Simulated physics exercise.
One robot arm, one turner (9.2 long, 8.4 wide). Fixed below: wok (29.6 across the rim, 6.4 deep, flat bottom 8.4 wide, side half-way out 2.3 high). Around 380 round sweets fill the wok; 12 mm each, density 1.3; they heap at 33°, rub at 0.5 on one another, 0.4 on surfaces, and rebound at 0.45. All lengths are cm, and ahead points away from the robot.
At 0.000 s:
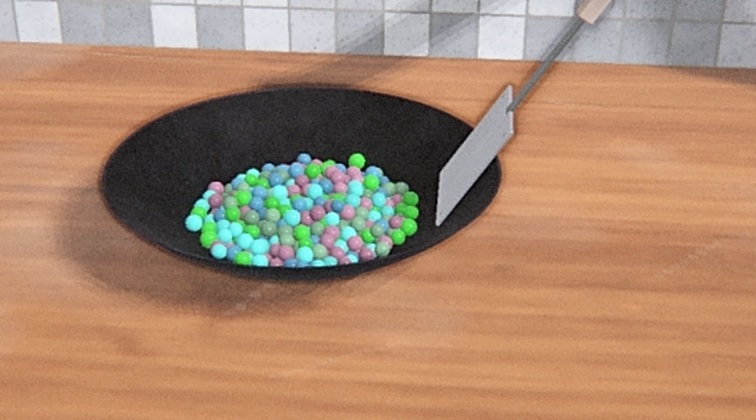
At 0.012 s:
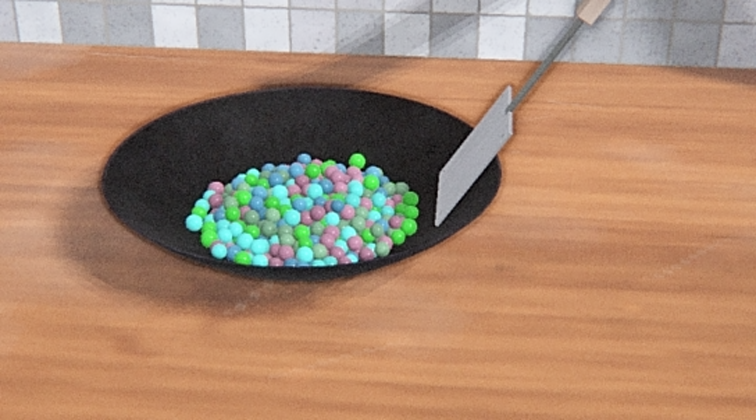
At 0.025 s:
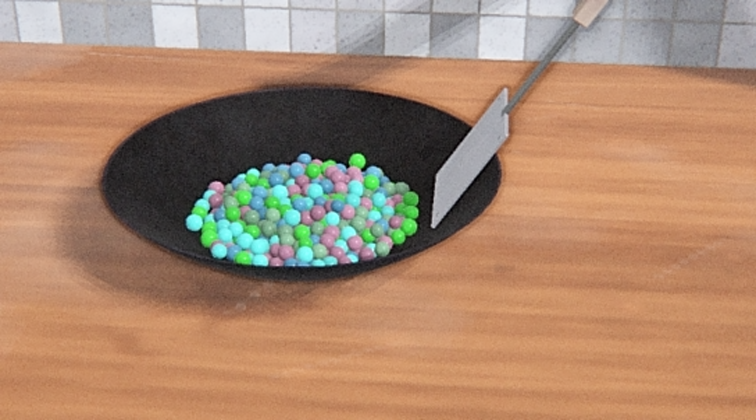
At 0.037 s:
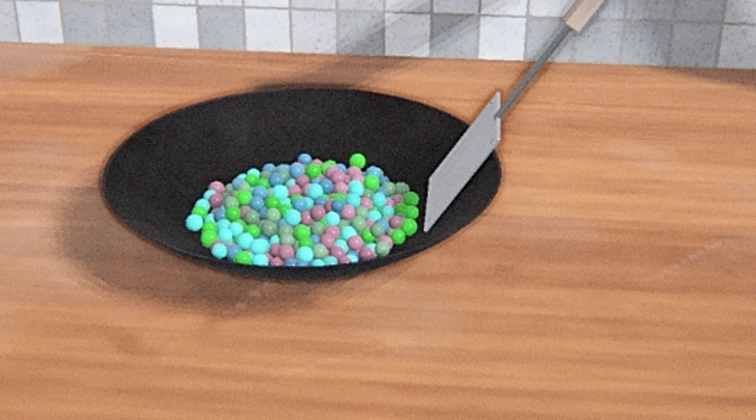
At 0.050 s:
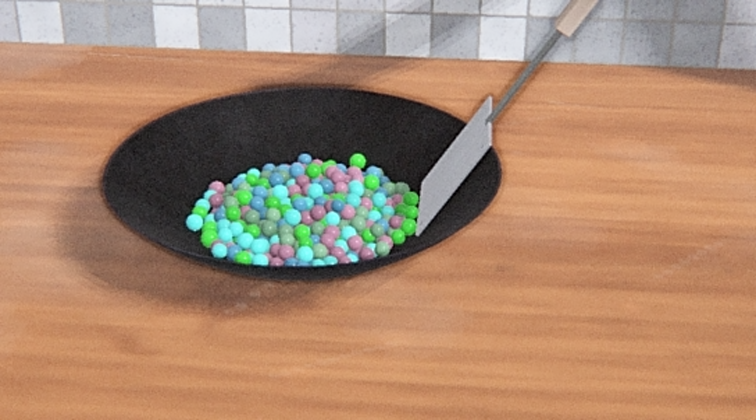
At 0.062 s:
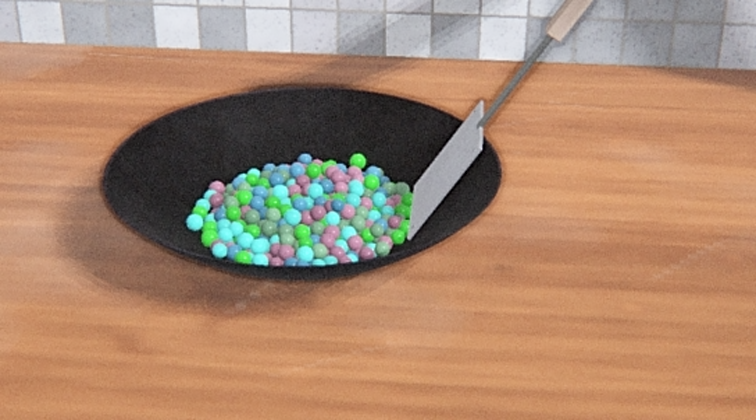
A metal turner slid slowly down and to the left inside a black wok until its blade met the right edge of a heap of colourful round sweets, which barely moved.
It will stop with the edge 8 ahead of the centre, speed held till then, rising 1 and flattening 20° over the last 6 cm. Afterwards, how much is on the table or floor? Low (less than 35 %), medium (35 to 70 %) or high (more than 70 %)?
On the table or floor the share is low, less than 35 %.
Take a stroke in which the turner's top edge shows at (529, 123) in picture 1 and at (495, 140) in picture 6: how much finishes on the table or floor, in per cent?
About 10 per cent.
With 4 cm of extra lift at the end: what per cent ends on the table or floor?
Some 0 per cent.
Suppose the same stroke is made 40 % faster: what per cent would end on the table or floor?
It would be near 15 per cent.
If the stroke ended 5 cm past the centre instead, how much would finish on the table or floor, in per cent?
In that case some 0 per cent.
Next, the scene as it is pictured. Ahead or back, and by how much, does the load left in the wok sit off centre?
Roughly 5.5 cm ahead.
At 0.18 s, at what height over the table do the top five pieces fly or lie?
About 5 cm.
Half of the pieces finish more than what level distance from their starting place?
Some 7 cm.
After 0.18 s, sloping 57°, highest piece 5 above the table; 375 in the wok.
After 0.31 s, sloping 51°, highest piece 7 above the table; 375 in the wok.
After 0.57 s, sloping 37°, highest piece 8 above the table; 352 in the wok, 21 on the table or floor, 2 on the blade or in flight.
After 1.62 s, sloping 37°, highest piece 8 above the table; 350 in the wok, 25 on the table or floor.
At rest, 350 in the wok, 25 on the table or floor. That is 7 % on the table or floor.
